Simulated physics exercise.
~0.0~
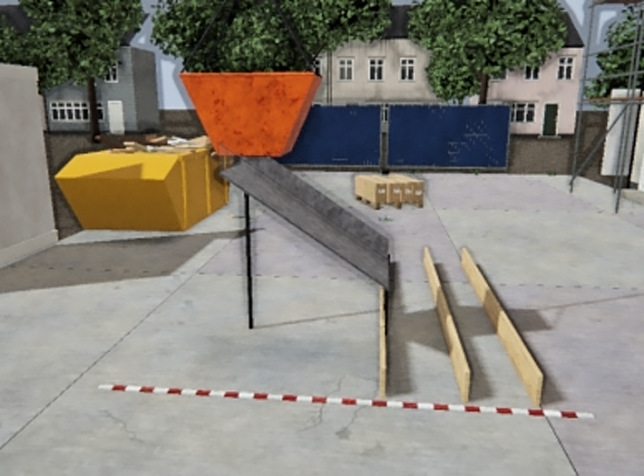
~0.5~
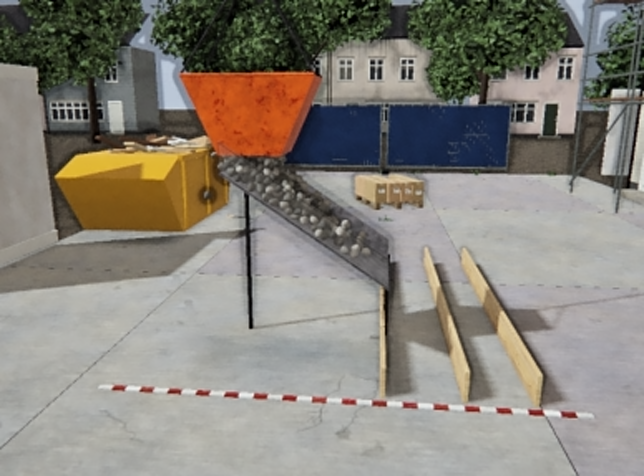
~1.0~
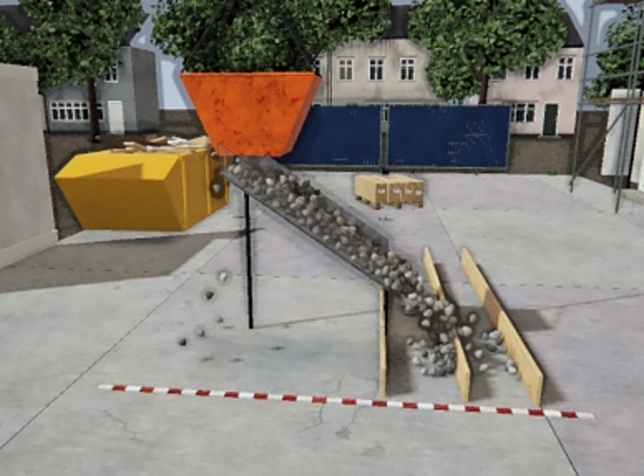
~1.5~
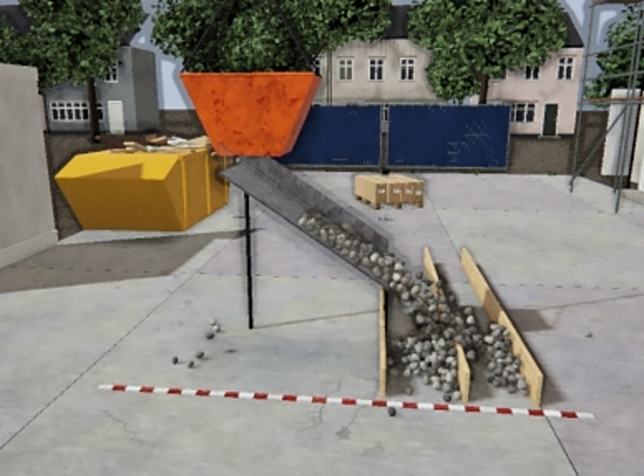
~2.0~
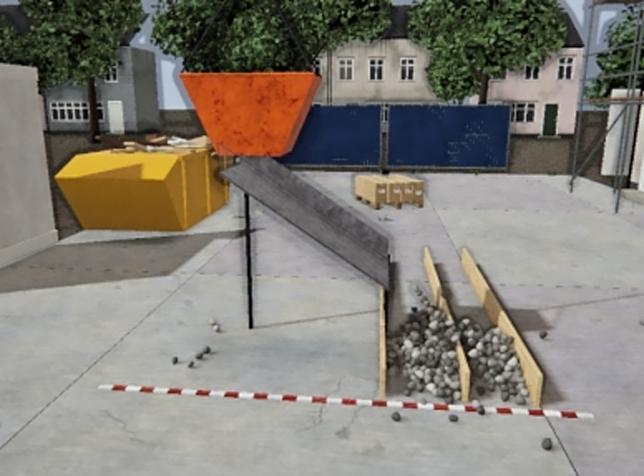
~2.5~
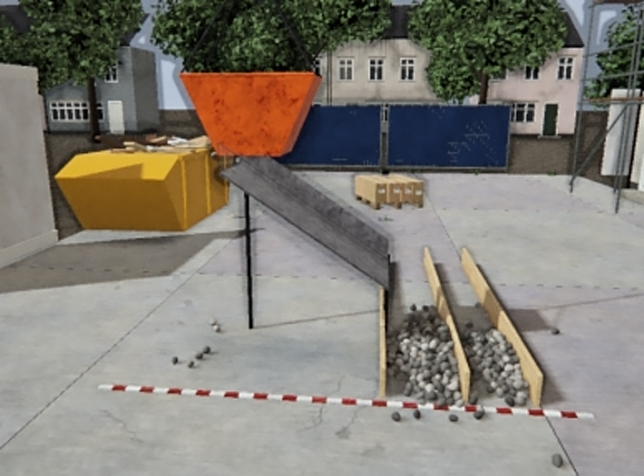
An orange hopper stands over a grey sloping chute in a concrete yard, seen from a raised, still viewpoint, with a yellow skip at left, blue gates behind and wooden planks at right beyond a red and white striped strip. Grey stones pour from the hopper and slide down the chute to the right. They tumble off its lower end into two plank-sided bays, while a few drop beneath the chute at left. The chute empties, and several stones roll past the striped strip. Finally the stones lie heaped in both bays, more in the left one.
